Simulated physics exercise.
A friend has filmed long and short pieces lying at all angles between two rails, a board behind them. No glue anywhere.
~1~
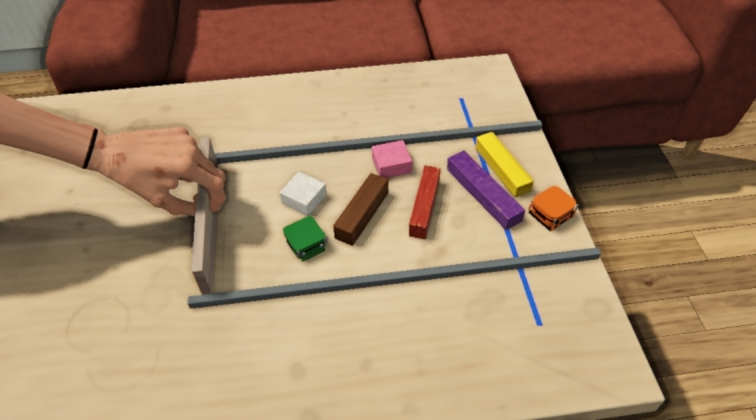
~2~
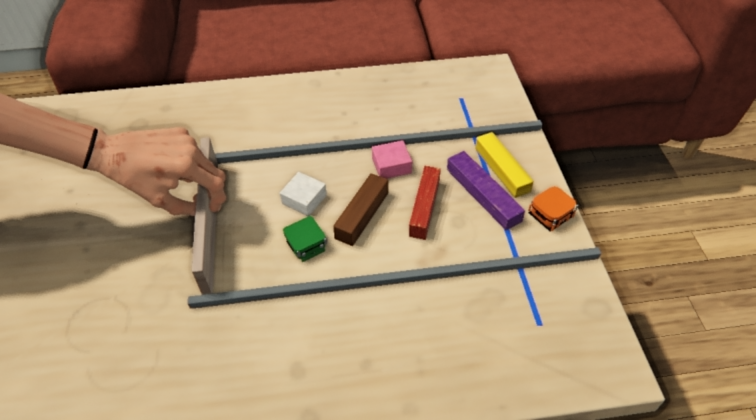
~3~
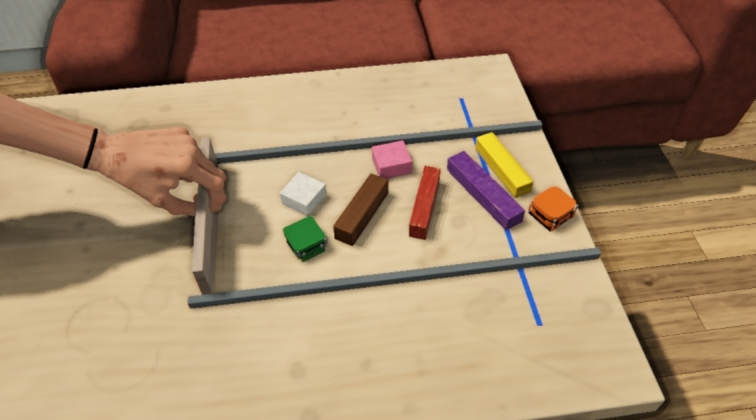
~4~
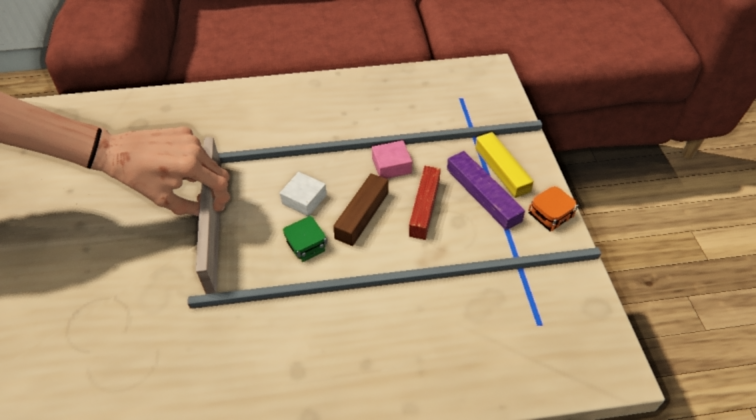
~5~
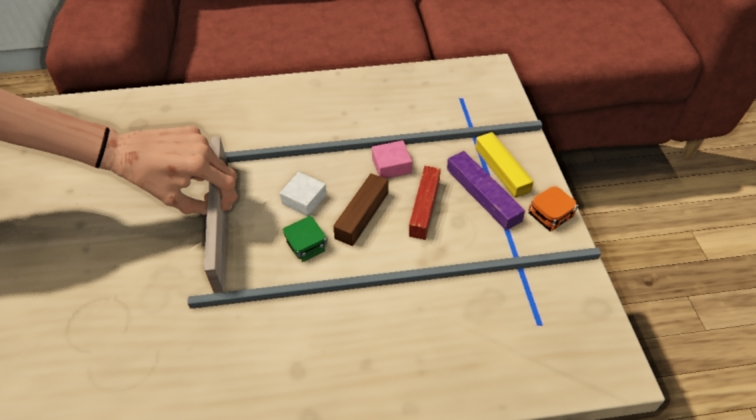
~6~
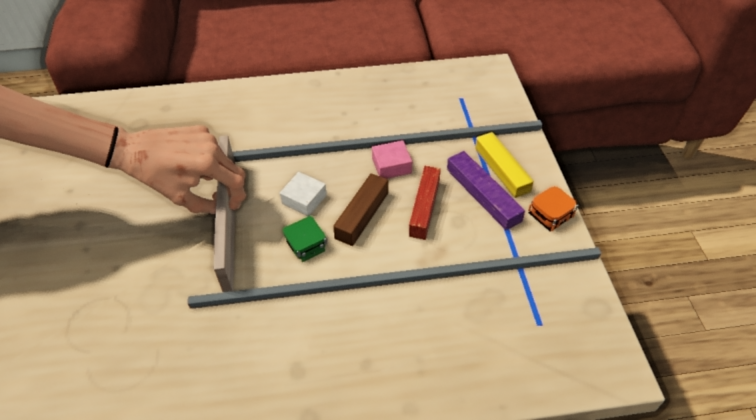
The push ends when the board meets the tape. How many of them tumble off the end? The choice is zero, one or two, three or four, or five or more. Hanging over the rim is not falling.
In the end the number that fall off is three or four.
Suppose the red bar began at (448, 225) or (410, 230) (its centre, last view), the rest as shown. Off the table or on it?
The red bar holds on; stays on.
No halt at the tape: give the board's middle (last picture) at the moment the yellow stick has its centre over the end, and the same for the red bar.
About (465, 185), and (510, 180) for the other.
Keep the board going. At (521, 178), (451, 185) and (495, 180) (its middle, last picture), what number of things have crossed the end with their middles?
Past the end: 4, 0 and 3.
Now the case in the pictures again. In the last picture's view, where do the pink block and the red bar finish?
First (522, 142), then (558, 189).
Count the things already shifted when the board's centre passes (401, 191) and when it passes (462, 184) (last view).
At the one place 6, at the other 8.
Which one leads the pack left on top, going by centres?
Foremost is the red bar.
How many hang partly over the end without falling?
The number is 0.
Early on, none off yet; orange case at rest near (552, 209); yellow stick at rest near (503, 164); purple bar at rest near (484, 189).
Finally, the number that fall off is three or four; lost, purple bar, yellow stick and orange case.
